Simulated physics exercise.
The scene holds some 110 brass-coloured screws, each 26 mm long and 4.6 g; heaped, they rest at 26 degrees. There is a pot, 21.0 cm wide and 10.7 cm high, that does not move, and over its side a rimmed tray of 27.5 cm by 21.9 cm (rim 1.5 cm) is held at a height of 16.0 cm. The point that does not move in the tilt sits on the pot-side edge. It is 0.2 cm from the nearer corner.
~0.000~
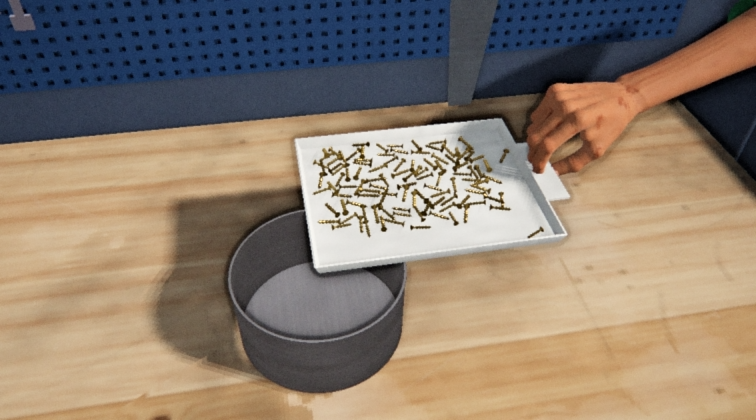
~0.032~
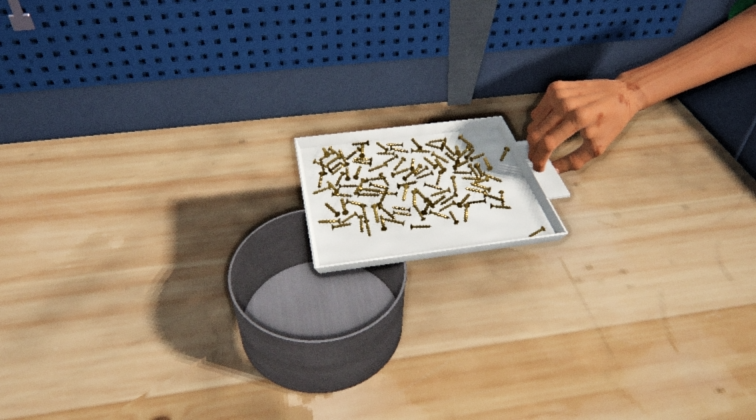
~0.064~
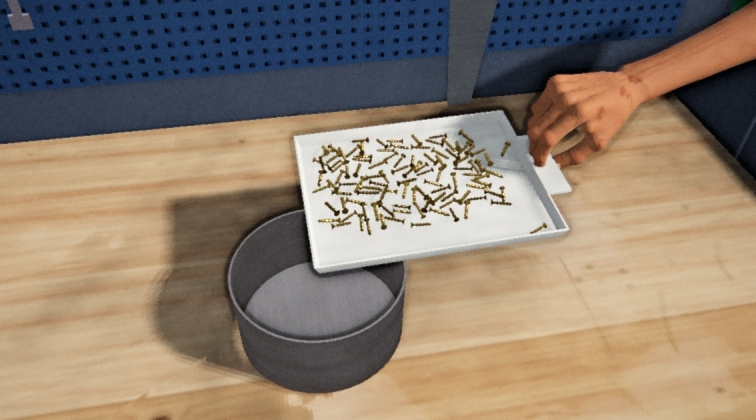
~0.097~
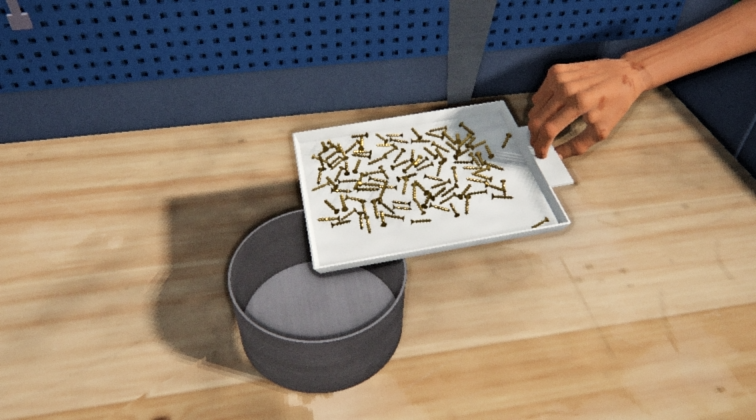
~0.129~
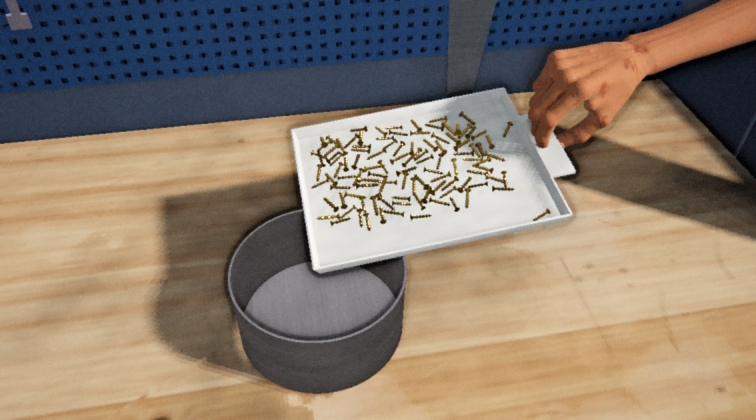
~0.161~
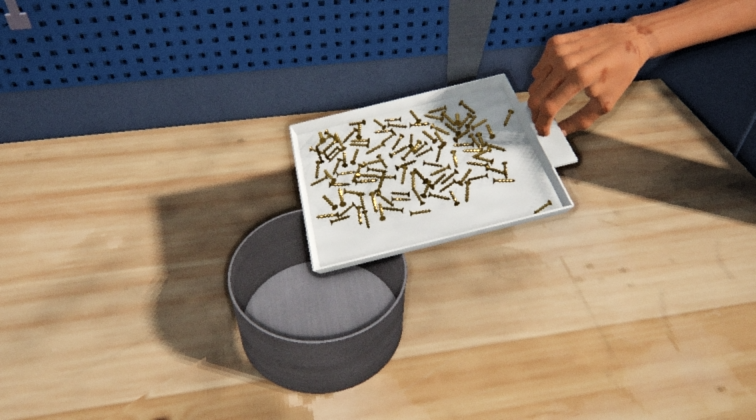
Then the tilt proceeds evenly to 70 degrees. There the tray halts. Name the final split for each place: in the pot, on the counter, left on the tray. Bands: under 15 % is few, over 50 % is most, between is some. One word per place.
Pot: Most, counter: Some, tray: Few.
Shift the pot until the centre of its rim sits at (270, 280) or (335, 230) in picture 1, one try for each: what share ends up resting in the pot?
Roughly 95 and 0 percent.
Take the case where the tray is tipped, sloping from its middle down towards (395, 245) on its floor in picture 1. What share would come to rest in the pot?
That comes to around 35 per cent.
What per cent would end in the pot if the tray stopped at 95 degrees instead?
Then about 65 per cent.
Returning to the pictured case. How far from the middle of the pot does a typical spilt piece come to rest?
Distance: Around 20 cm.
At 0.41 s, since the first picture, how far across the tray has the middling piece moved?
Displacement on the tray: About 3 cm.
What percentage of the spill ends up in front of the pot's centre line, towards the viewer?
Share: Roughly 100 %.
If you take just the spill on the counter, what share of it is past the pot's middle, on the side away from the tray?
That works out to about 100 percent.
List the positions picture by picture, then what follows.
Tray tilt 0 degrees, front corners at (319, 263) and (561, 232); middle of the pieces at (408, 185); pot at (318, 268), in the first picture.
Tray tilt 0 degrees, front corners at (319, 263) and (561, 231); middle of the pieces at (408, 184), in the second picture.
Tray tilt 2 degrees, front corners at (319, 264) and (562, 227); middle of the pieces at (408, 181), in the third picture.
Tray tilt 5 degrees, front corners at (318, 264) and (564, 220), lowest corner left front; middle of the pieces at (408, 176), in the fourth picture.
Tray tilt 8 degrees, front corners at (318, 264) and (566, 212), lowest corner left front; middle of the pieces at (407, 170), in the fifth picture.
Tray tilt 12 degrees, front corners at (317, 265) and (567, 203), lowest corner left front; middle of the pieces at (407, 164); pot at (318, 268). Its pace works out near 115 degrees a second, in the sixth picture.
After 0.41 s, tilt 41 degrees; the tray holds 100 %, the pot 0 %.
After 0.58 s, tilt 60 degrees; the tray holds 100 %, the pot 0 %.
After 0.87 s, tilt 70 degrees; the tray holds 10 %, the pot 55 %.
At rest (1.9 s), pot 65 %, counter 35 %, tray 0 %.
